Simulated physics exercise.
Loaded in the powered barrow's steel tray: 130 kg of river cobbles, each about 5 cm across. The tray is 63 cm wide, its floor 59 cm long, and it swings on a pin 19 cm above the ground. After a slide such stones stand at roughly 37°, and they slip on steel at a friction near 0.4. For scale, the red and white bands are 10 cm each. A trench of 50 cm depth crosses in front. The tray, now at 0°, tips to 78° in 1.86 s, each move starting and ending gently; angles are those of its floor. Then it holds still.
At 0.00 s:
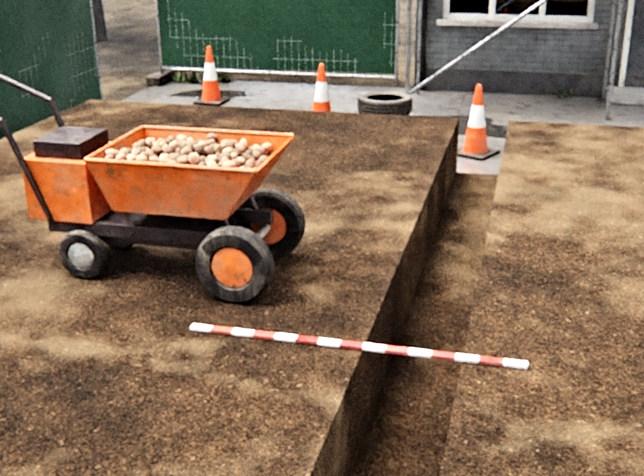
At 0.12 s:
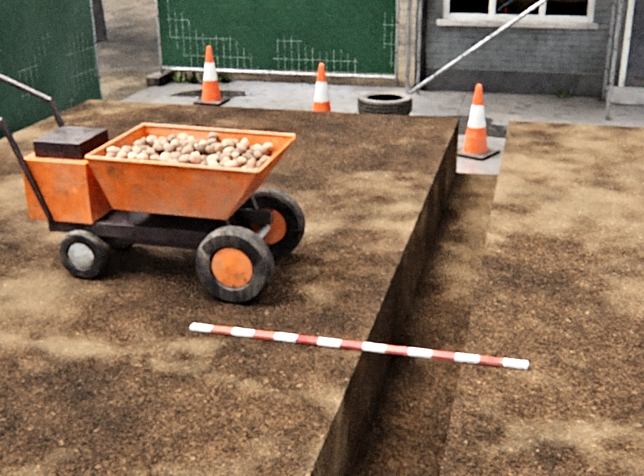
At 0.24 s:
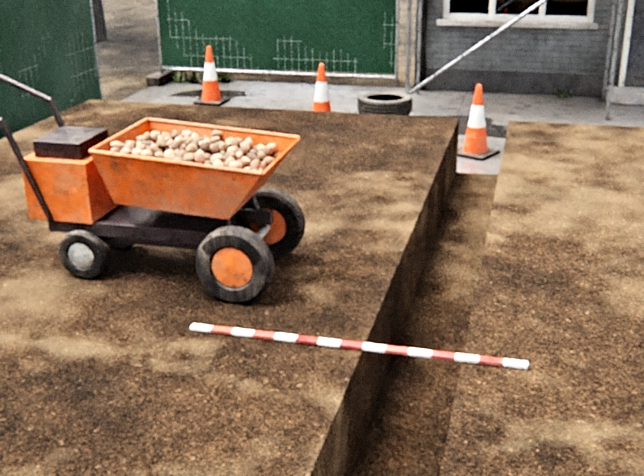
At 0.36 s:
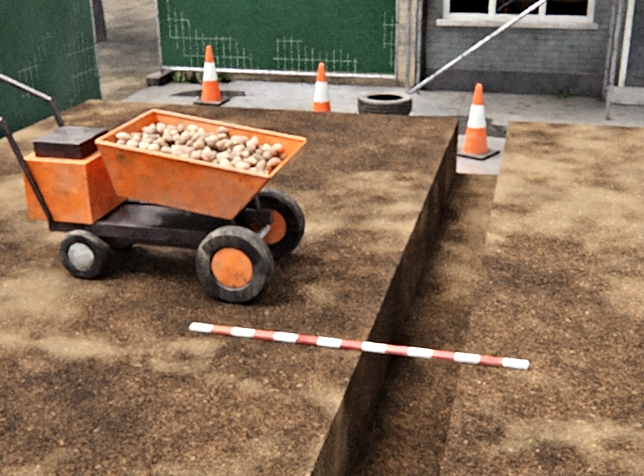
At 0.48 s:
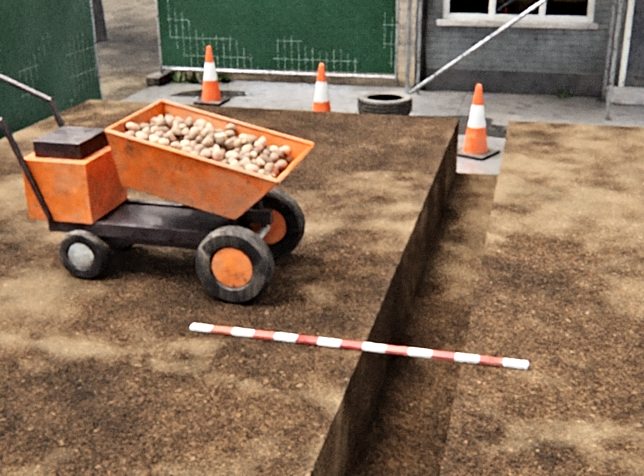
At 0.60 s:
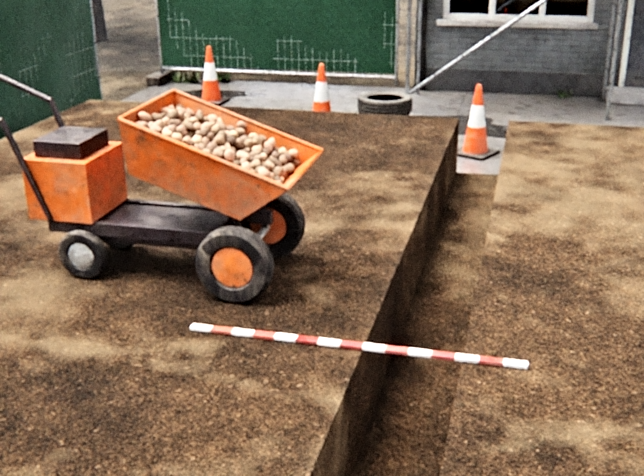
The clip shows an orange powered barrow loaded with rounded stones standing beside a trench, near a red and white banded pole; its tray starts level, then tilts steadily forward, its rear rising while the barrow's wheels stay still.
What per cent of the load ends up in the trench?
Some 79 per cent of it.
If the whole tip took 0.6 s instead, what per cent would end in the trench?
It would be near 85 per cent.
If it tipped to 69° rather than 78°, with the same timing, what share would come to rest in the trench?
It would be near 75 per cent.
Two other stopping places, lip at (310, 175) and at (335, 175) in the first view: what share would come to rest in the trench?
Near 100 per cent from the first place, 75 from the second.
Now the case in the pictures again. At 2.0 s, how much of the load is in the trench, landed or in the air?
About 50 per cent by then.
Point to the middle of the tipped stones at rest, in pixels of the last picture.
Near (423, 366).
After 1.4 s the floor is at 66°; 96 % in the tray, 4 % short of the trench; the foremost stones are at (378, 273).
After 2.0 s the floor is at 78°; 29 % in the tray, 19 % short of the trench, 52 % in the trench; the foremost stones are at (464, 372).
After 2.3 s the floor is at 78°; 10 % in the tray, 21 % short of the trench, 69 % in the trench; the foremost stones are at (465, 371).
After 4.3 s the floor is at 78°; 0 % in the tray, 21 % short of the trench, 79 % in the trench; the foremost stones are at (465, 380).
